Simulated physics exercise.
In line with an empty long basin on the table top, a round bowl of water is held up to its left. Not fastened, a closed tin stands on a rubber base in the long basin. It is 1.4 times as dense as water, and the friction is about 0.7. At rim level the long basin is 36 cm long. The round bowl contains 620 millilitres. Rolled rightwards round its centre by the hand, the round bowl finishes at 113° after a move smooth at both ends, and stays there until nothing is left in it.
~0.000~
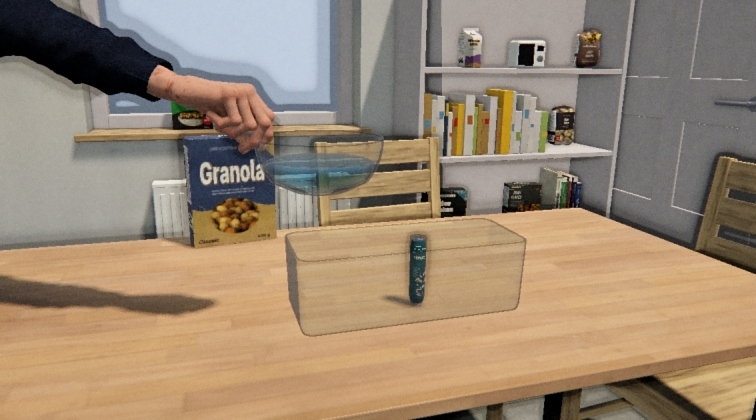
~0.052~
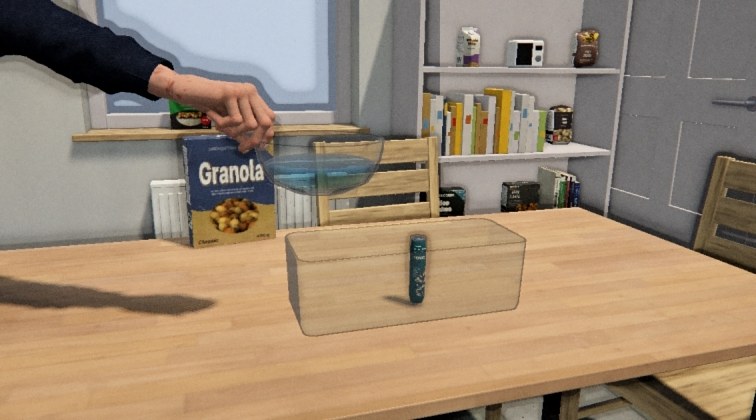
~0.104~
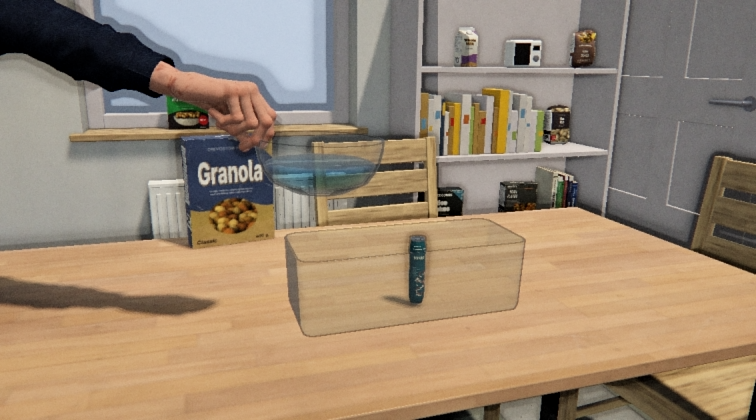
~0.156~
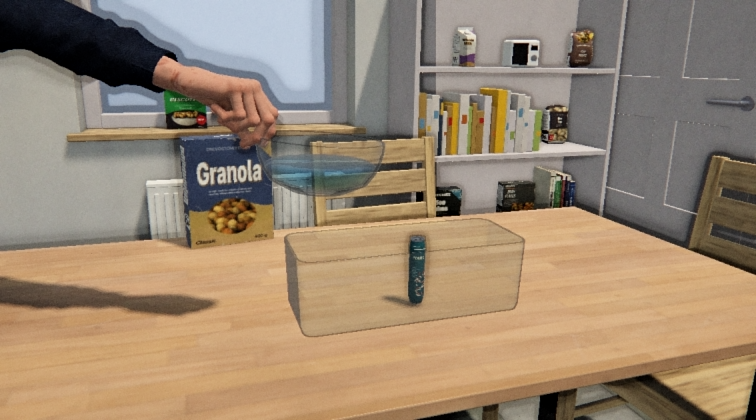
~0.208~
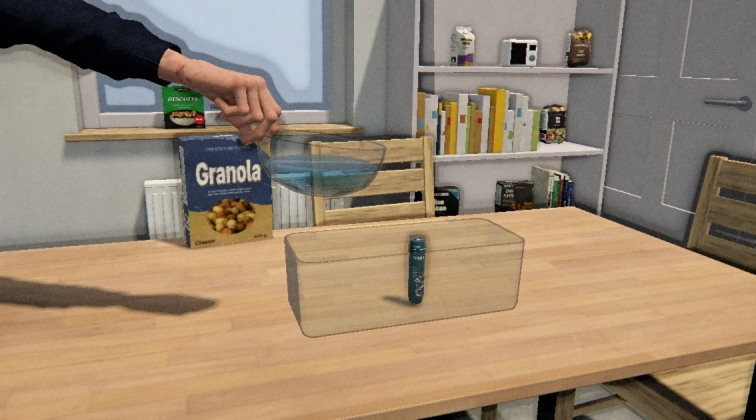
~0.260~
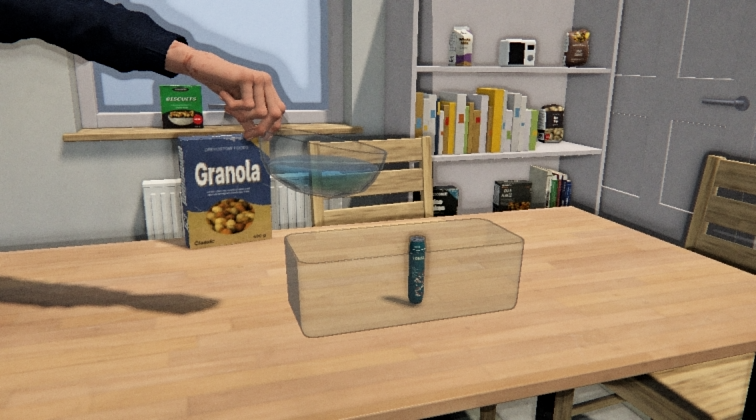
Hand holding a round glass bowl of water beside a clear basin containing a dark green tin, slowly tilting it slightly rightwards.
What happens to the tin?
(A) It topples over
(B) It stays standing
It stays standing.
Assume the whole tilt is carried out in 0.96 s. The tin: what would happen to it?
Holds steady.
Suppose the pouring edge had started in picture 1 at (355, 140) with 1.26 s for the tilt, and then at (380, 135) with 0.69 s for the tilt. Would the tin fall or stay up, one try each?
Trial 1 - tin stays standing; trial 2 - tin tips.
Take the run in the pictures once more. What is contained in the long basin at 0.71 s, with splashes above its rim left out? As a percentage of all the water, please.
The basin holds roughly 20 in a hundred parts at that moment.
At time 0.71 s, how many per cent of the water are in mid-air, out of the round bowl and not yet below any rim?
Estimate: About 30 % of all of it.
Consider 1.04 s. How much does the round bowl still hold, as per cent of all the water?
I'd say some 1 per cent remains.
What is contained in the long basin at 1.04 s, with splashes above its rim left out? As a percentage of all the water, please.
Around 96 in a hundred.
After 0.71 s the tilt is 68° and 49 per cent is still to pour; the tin stands where it began.
After 1.04 s the tilt is 105° and 1 per cent is still to pour; the tin stands where it began.
After 1.38 s the tilt is 113° and 0 per cent is still to pour; the tin stands where it began.
After 1.76 s the tilt is 113° and 0 per cent is still to pour; the tin stands where it began.
In the end the tin stands where it began.
